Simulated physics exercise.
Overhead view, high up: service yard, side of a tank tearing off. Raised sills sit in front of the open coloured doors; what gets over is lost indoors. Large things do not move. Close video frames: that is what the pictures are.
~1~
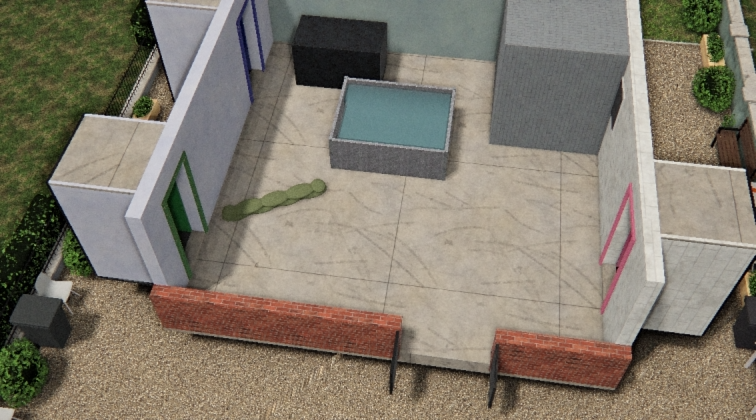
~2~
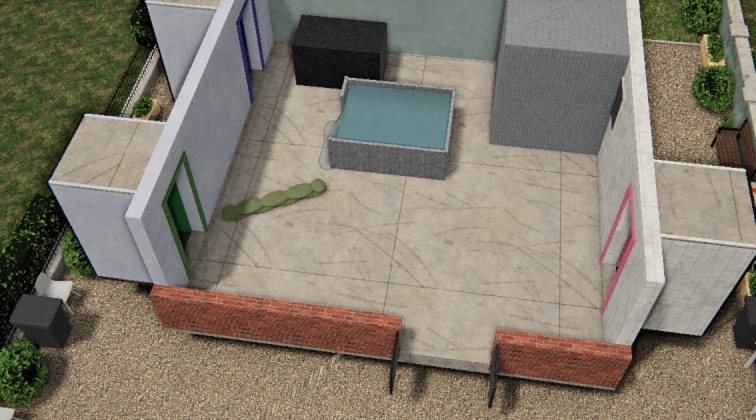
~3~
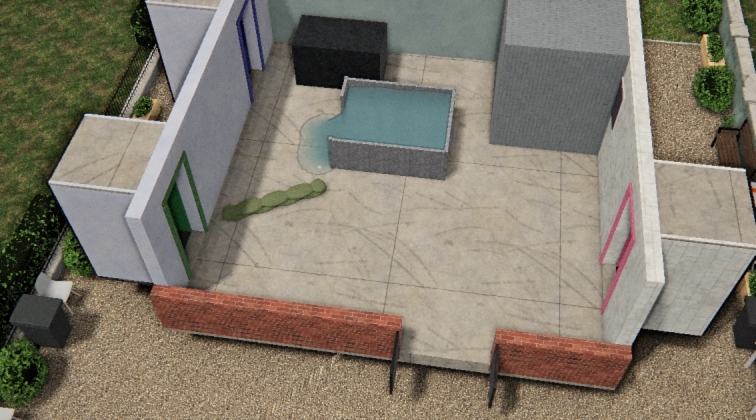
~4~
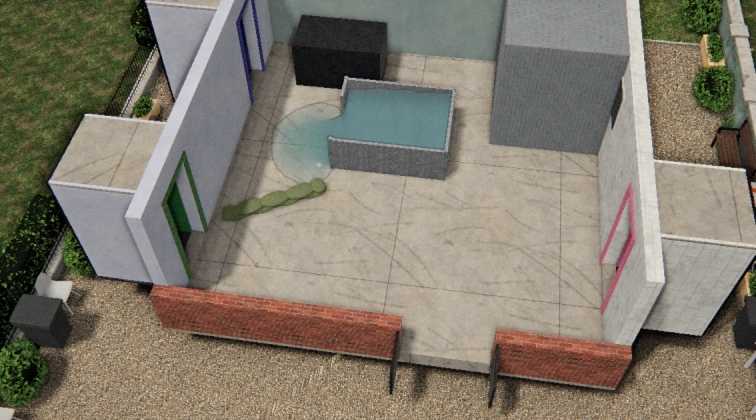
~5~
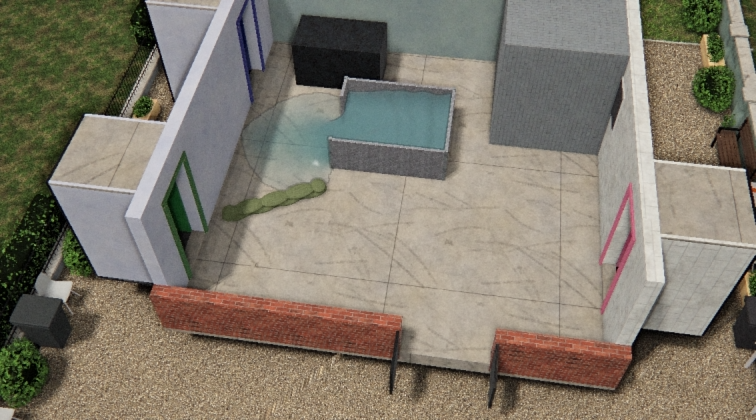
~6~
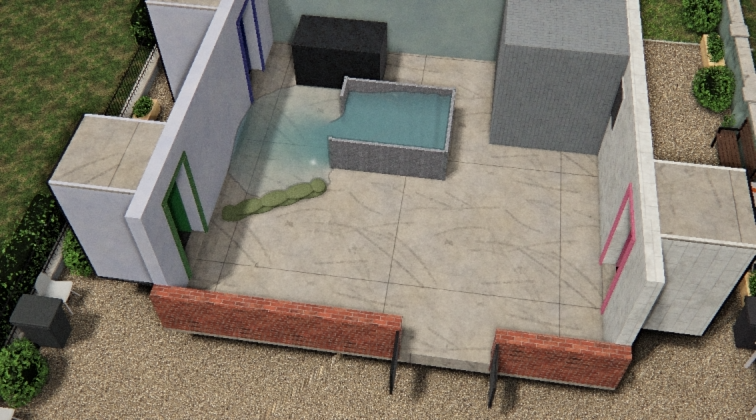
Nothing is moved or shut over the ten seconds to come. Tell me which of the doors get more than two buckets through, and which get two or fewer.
In order: The pink door counts as not over; the green door counts as not over; the blue door counts as over.
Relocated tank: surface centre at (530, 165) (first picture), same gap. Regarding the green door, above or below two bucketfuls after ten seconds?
Going one by one, I'd say the green door runs past the limit.
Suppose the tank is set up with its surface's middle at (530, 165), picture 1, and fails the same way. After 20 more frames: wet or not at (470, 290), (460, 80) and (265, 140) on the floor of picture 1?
Going through the three places: Out of reach, out of reach, in the spill.
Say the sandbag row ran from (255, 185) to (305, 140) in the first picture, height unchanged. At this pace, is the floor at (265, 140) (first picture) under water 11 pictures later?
There: Awash.
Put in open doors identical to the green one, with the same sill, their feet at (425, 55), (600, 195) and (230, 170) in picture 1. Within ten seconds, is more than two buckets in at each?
Door by door: Stays short, stays short, gets past.
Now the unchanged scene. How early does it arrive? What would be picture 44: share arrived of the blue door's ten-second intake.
65 %.
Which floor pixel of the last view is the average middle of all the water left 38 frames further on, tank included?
Point: (336, 157).
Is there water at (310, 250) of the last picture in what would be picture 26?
Lab note - point status: Swamped.
A moment on, water covers 15 % of the floor; the pink door not reached, the green door not reached, the blue door under two buckets in.
Next, water covers 25 % of the floor; the pink door not reached, the green door wet at the sill, nothing in, the blue door over two buckets in.
Then, water covers 40 % of the floor; the pink door not reached, the green door under two buckets in, the blue door over two buckets in.
Later, water covers 80 % of the floor; the pink door not reached, the green door under two buckets in, the blue door far over two buckets in.
In the end, water covers 90 % of the floor; the pink door wet at the sill, nothing in, the green door under two buckets in, the blue door far over two buckets in.
